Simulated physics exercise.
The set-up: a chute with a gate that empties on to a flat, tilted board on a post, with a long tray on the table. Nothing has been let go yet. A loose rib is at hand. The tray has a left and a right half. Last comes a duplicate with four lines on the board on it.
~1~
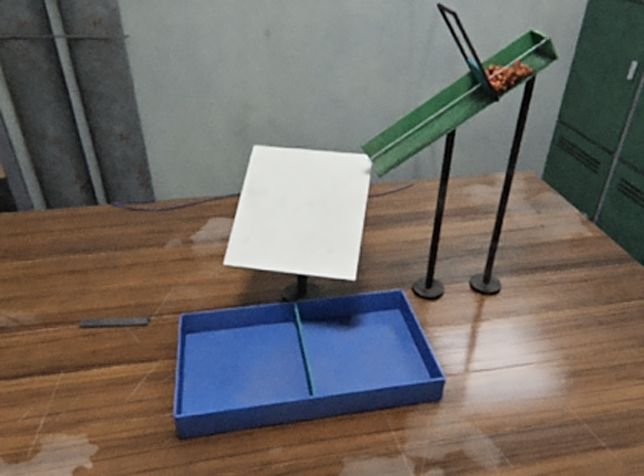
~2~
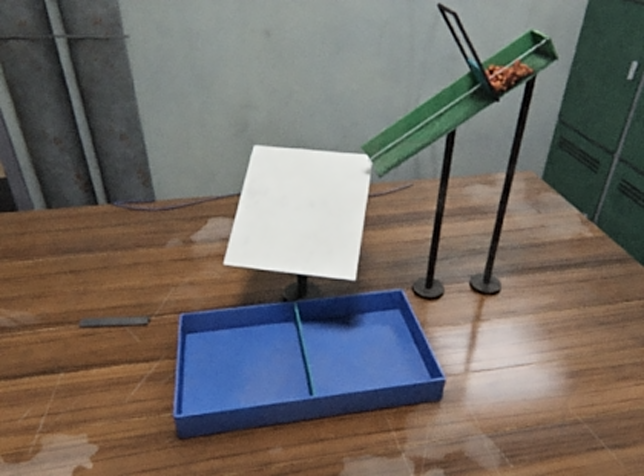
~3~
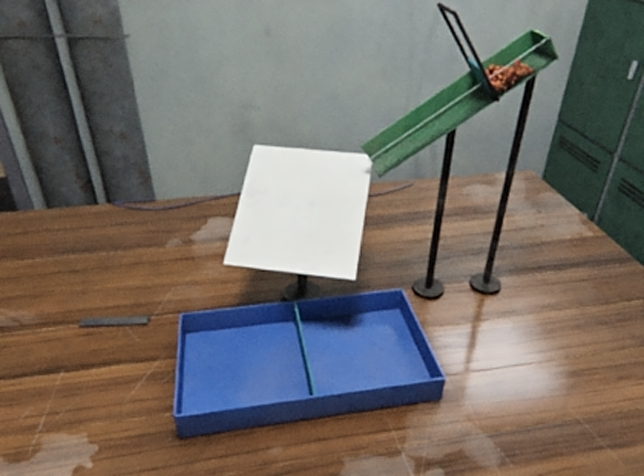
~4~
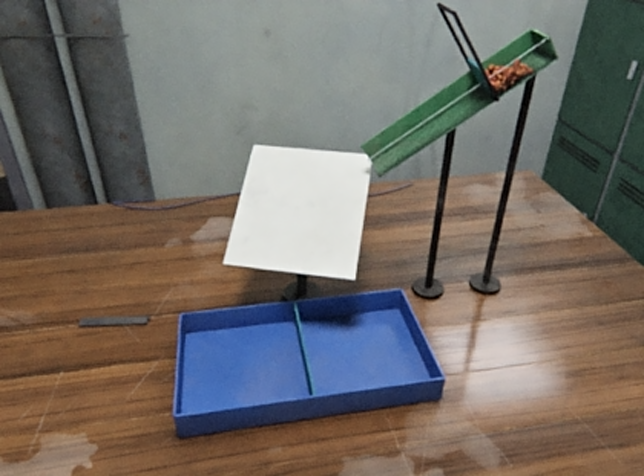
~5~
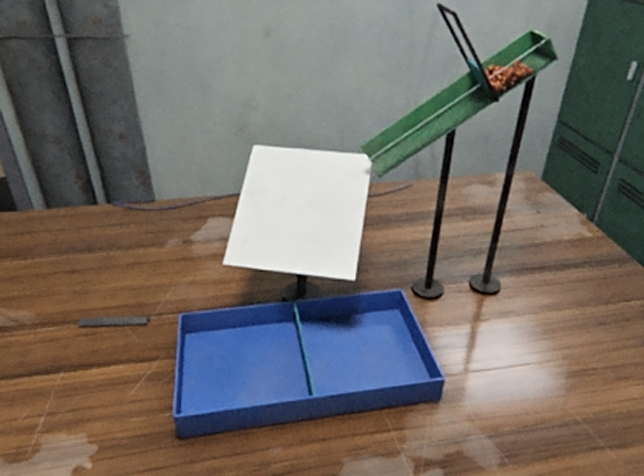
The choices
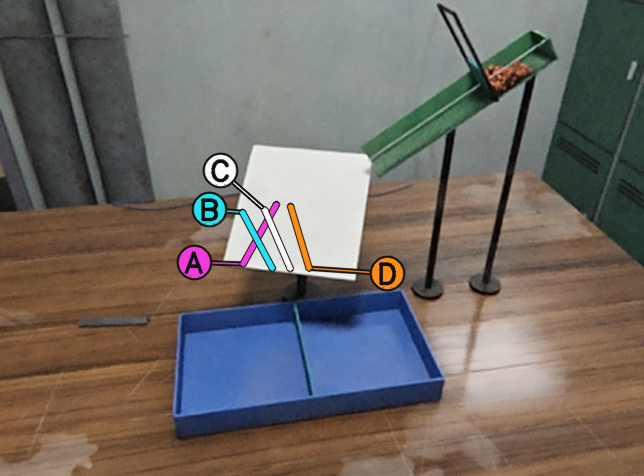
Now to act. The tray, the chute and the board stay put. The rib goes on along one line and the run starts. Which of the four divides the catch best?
Choose C.
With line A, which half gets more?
The left half.
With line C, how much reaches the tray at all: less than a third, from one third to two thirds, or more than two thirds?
More than two thirds.
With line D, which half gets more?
More lands on the right.
On the marked copy, line A from (276, 204) to (243, 264); line B from (242, 212) to (272, 268); line C from (264, 209) to (290, 268); line D from (290, 206) to (309, 268).
Choosing A, of what is caught, nearly all in the left half, a small part in the right.
Choosing B, of what is caught, nearly all in the left half, a small part in the right.
Choosing C, of what is caught, about a third in the left half, about two thirds in the right.
Choosing D, of what is caught, a stray few in the left half, nearly all in the right.
